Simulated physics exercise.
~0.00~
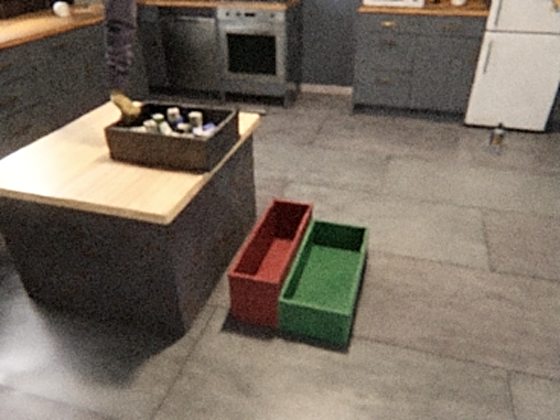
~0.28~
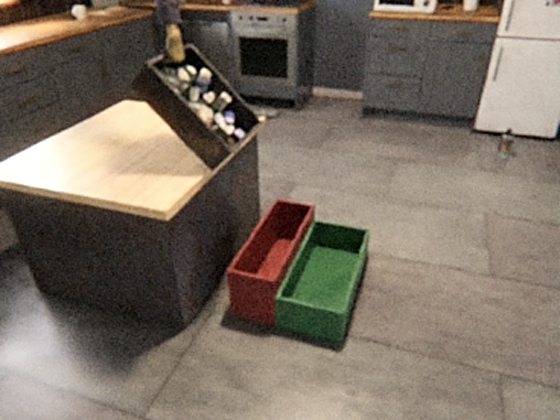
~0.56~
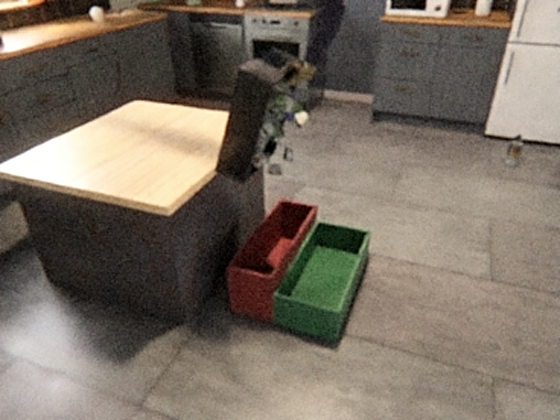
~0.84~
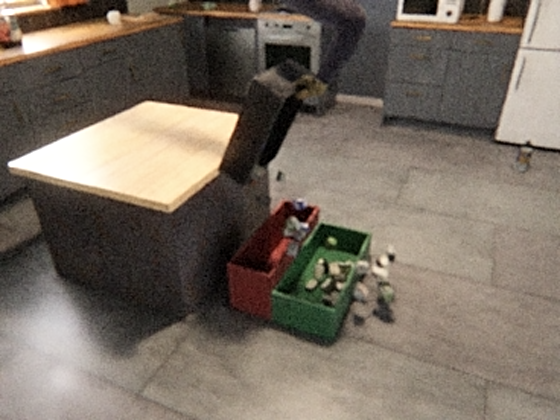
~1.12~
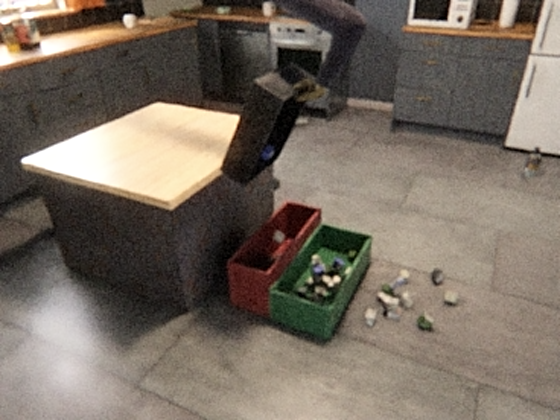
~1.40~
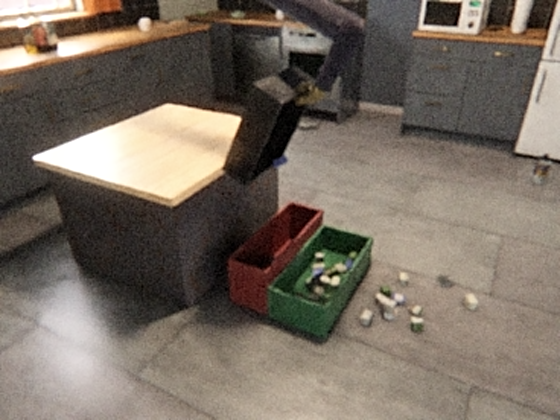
A black tote full of small cartons was lifted and tipped off the bench top by someone's arm, spilling its load towards the red box and green tote below, and most landed inside while several ended up scattered on the floor beyond the green one.
